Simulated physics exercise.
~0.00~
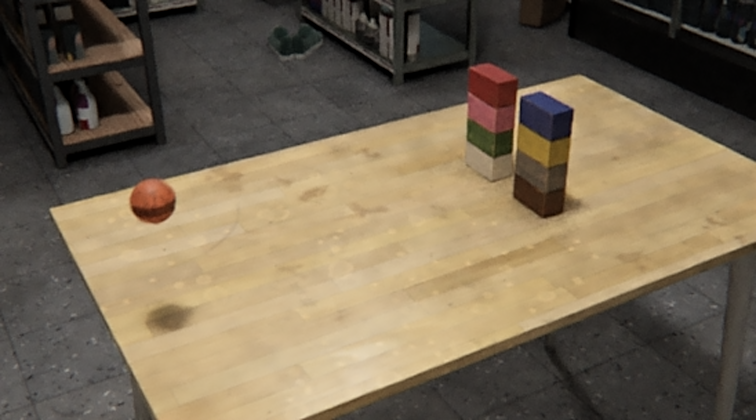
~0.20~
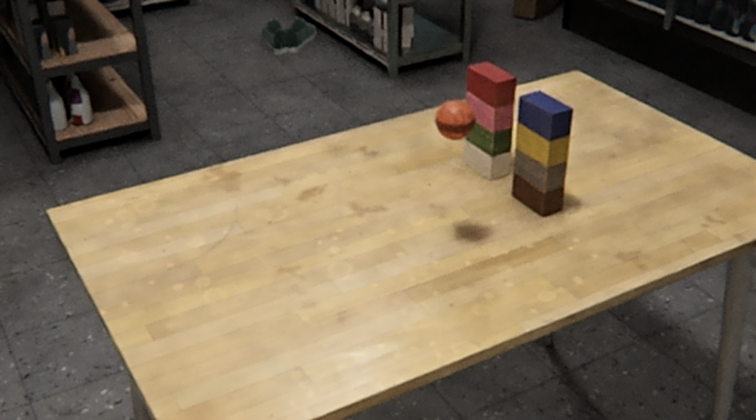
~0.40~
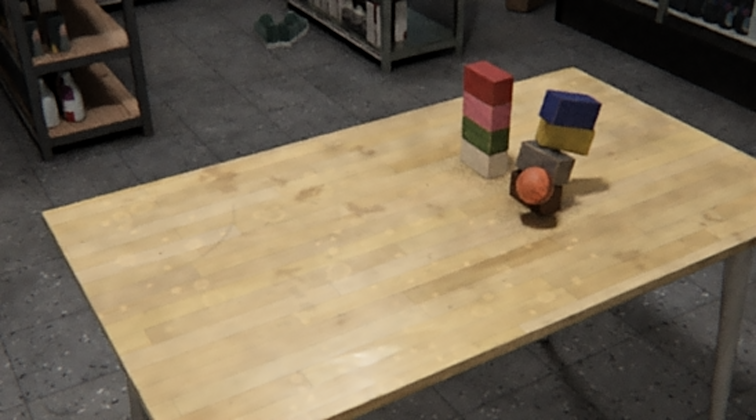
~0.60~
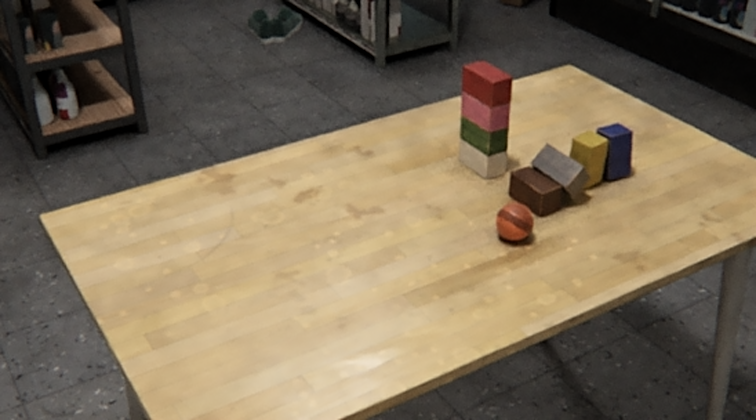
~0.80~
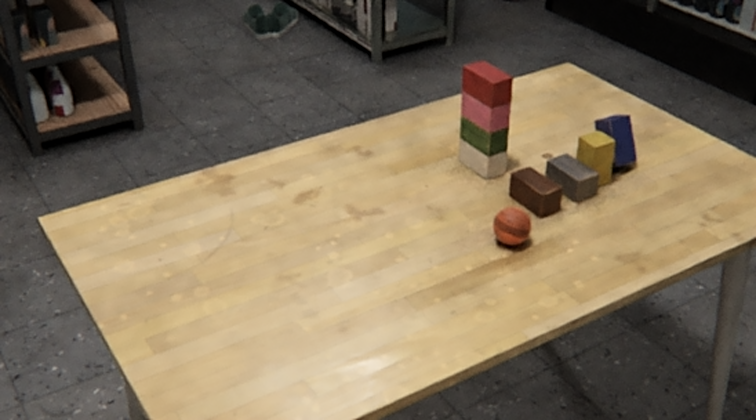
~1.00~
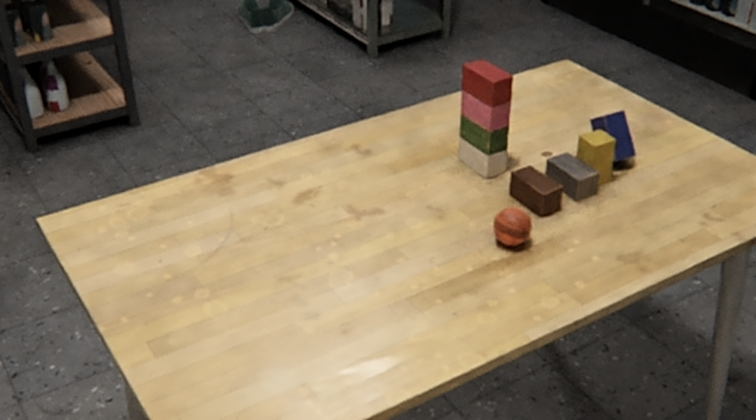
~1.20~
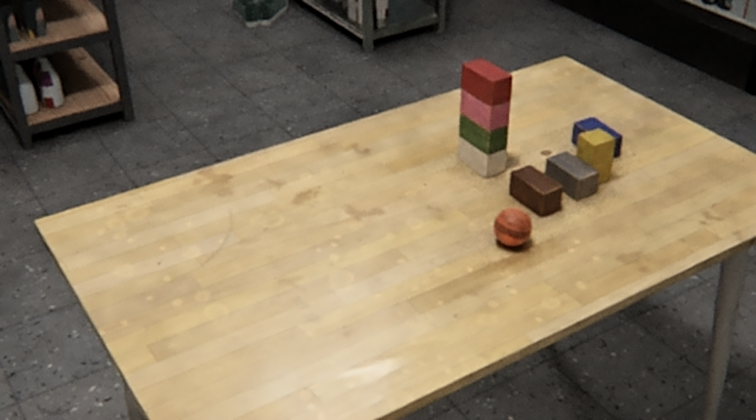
A pale wooden table stands on a grey tiled floor with shelving behind it, seen from above at an angle as the view drifts slightly sideways. Toward the right are two stacks of four blocks, one red, pink, green and white, the other blue, yellow, grey and brown. An orange ball flies in from the left, passes the red-topped stack and meets the base of the other. The blue, yellow and grey blocks tip and tumble rightward, while the ball drops and settles in front. The blue block finally tips over behind the yellow one, leaving the brown block in place and the red-topped stack upright.
